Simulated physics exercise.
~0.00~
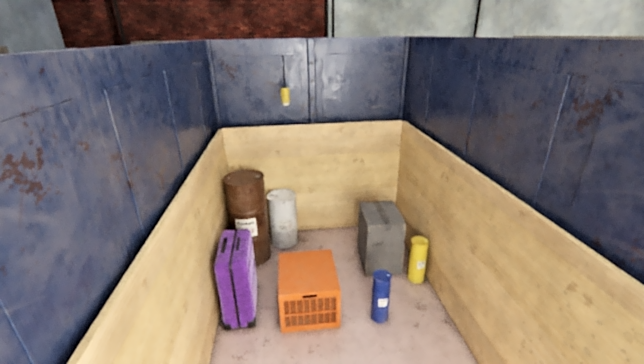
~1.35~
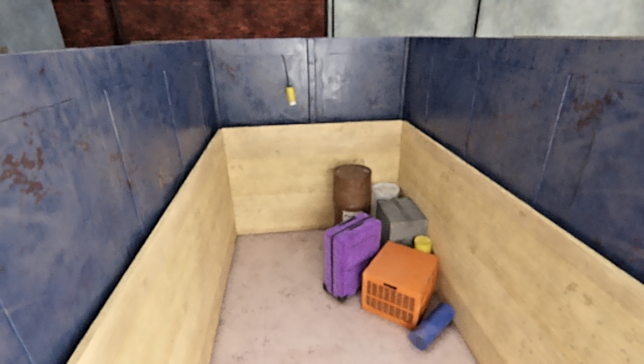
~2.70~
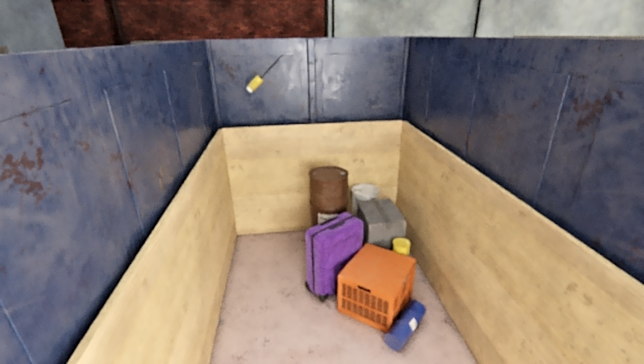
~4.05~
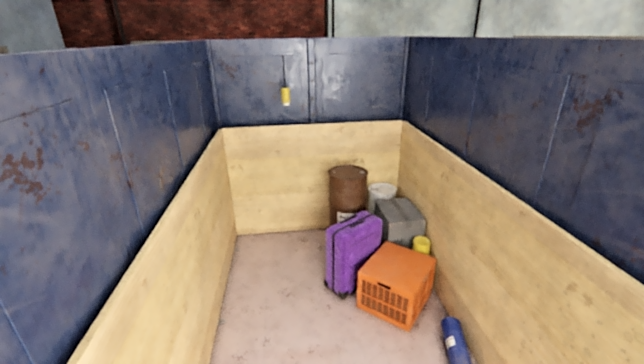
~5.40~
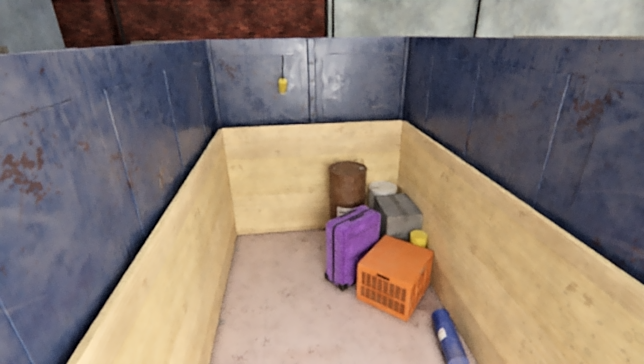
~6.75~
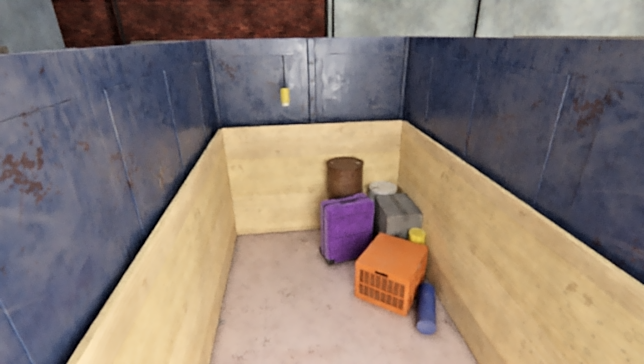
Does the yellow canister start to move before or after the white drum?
The yellow canister starts to move after the white drum. The drum has already slid to the right while the canister is still in its place, and the canister only shifts when the load swings back left.
